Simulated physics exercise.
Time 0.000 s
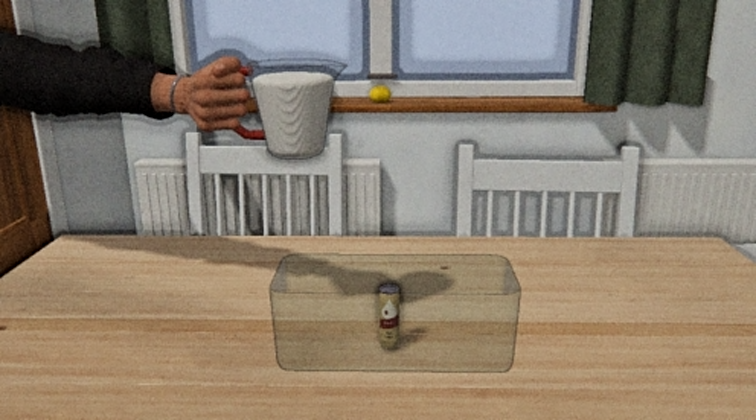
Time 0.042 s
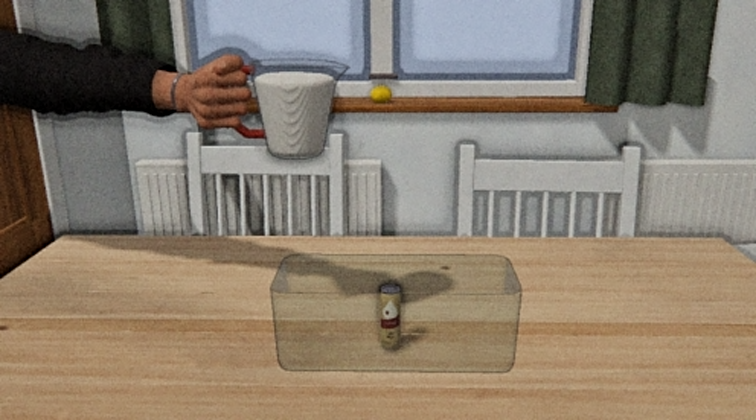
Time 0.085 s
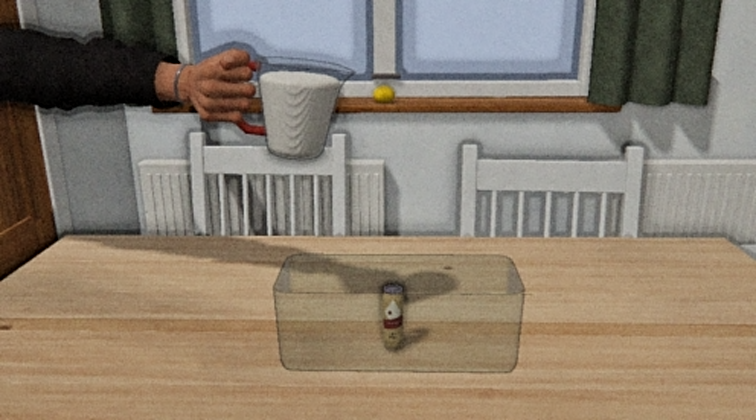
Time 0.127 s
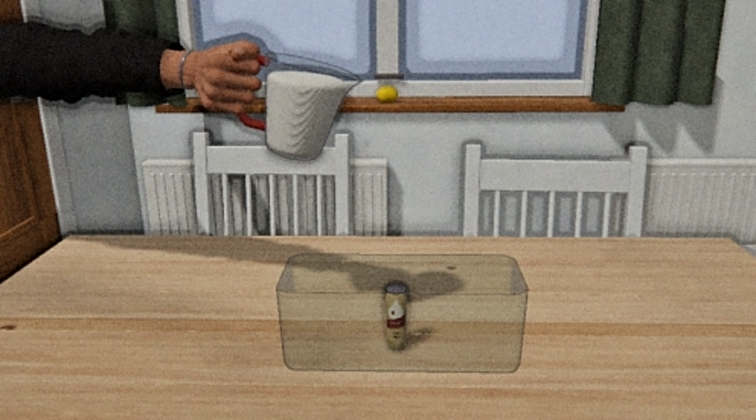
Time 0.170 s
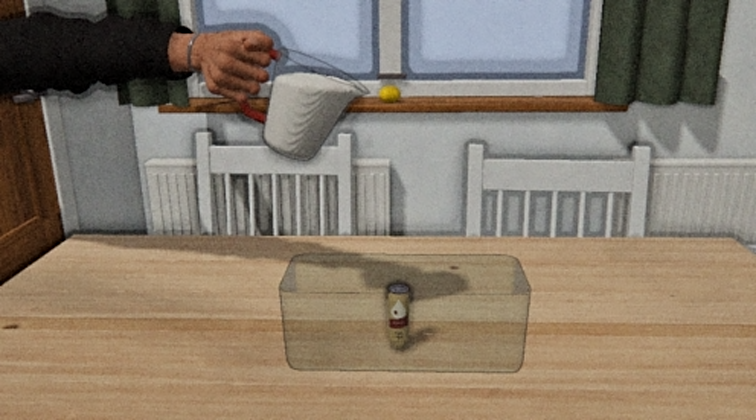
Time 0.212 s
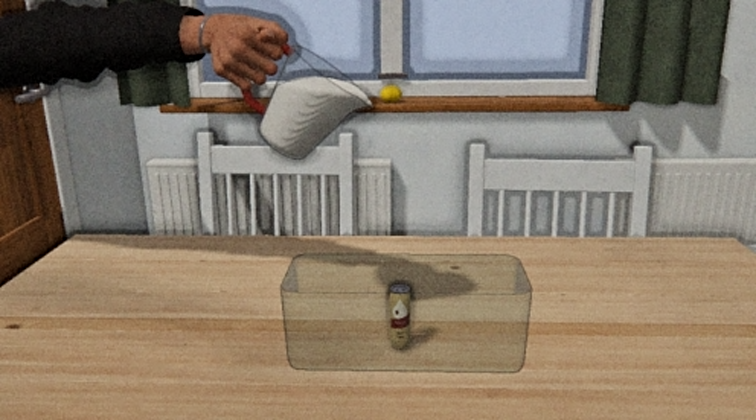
A hand in a dark sleeve, reaching in from the left, holds a clear, red-handled jug of white liquid above a wooden table and steadily tilts it rightward until the liquid slants up to the rim. Below sits a transparent oblong basin with a small can at its middle. Behind, seen from the front, are white chairs, a radiator, green curtains and a yellow object on the windowsill, while the view drifts very slightly.
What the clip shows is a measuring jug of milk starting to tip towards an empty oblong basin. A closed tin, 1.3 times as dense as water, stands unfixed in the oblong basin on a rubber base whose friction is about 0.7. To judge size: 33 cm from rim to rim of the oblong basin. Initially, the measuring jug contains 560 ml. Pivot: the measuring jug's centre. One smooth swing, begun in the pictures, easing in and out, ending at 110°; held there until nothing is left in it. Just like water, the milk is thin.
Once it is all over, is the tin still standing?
You'll see it resist.
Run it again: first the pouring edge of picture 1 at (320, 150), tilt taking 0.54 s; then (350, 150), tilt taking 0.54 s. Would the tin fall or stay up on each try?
Trial 1 - tin tips; trial 2 - tin tips.
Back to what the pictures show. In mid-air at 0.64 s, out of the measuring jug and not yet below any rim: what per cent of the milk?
In-air share: About 24 %.
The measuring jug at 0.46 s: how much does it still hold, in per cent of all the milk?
At that time about 38 in a hundred parts are still held.
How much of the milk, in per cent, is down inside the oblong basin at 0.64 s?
It works out near 72 per cent.
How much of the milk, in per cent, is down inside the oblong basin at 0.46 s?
Near 12 in a hundred.
By 0.46 s the tilt is 104° and 39 per cent is still to pour; the tin stands where it began.
By 0.64 s the tilt is 110° and 4 per cent is still to pour; the tin stands where it began.
By 0.83 s the tilt is 110° and 0 per cent is still to pour; the tin stands where it began.
By 1.04 s the tilt is 110° and 0 per cent is still to pour; the tin stands where it began.
At rest the tin stands where it began.
